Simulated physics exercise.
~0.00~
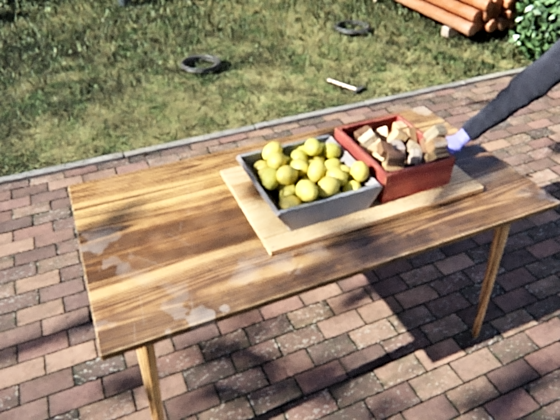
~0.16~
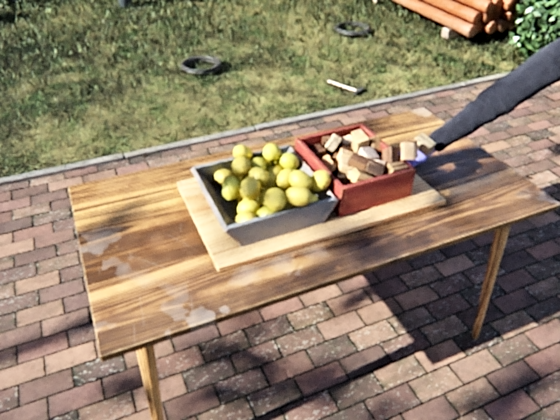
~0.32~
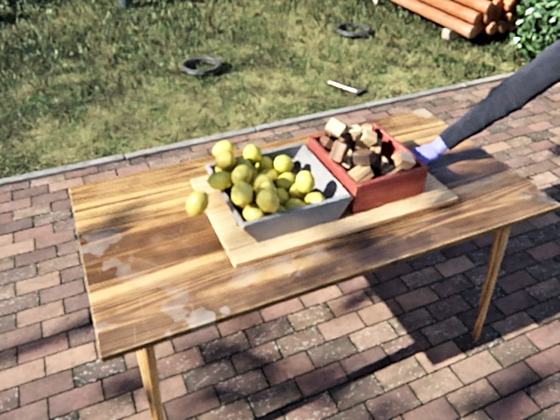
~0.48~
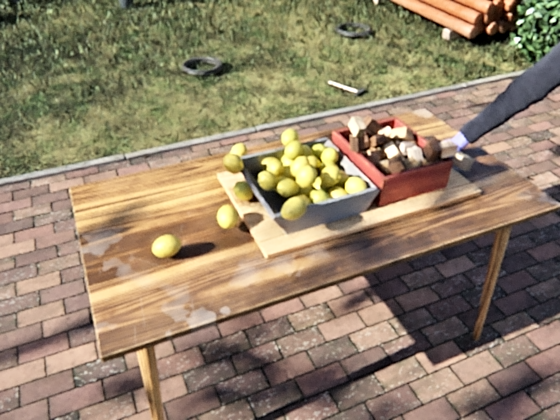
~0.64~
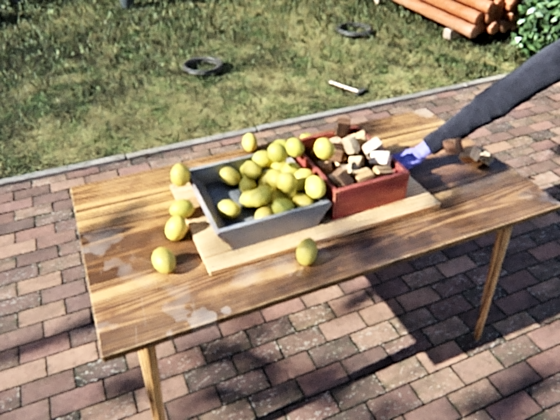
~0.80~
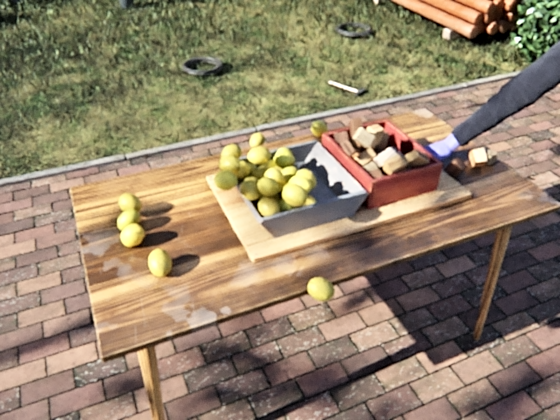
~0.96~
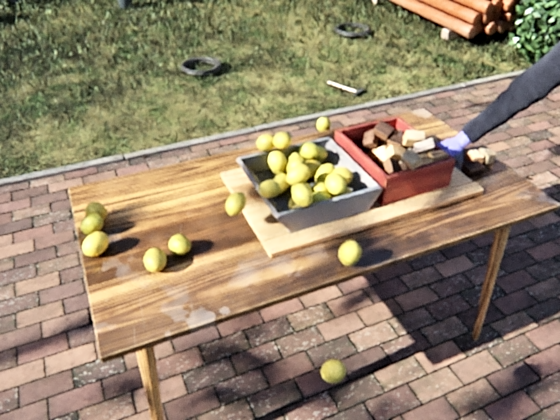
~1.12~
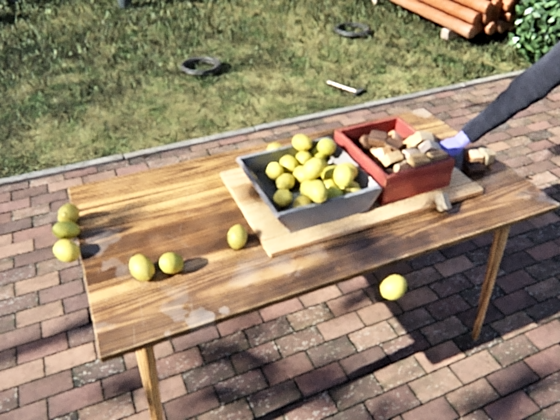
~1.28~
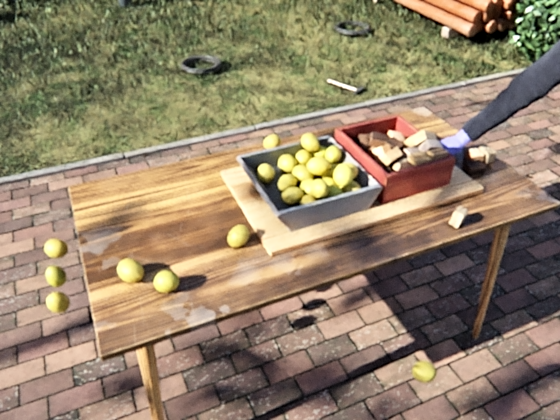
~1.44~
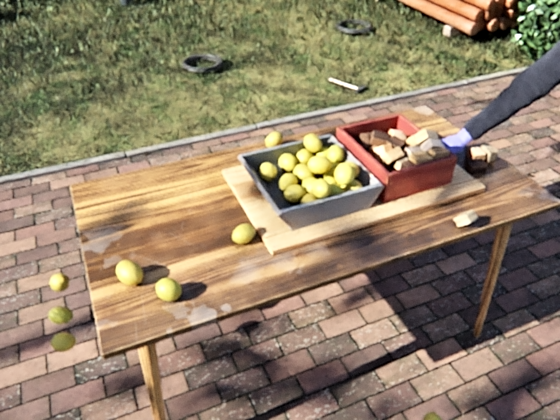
A board carrying a grey crate of lemons and a red crate of wooden blocks was pushed left and right across a table by a gloved hand, spilling many lemons and a few blocks, some dropping off the edges before the crates stopped, still mostly full.
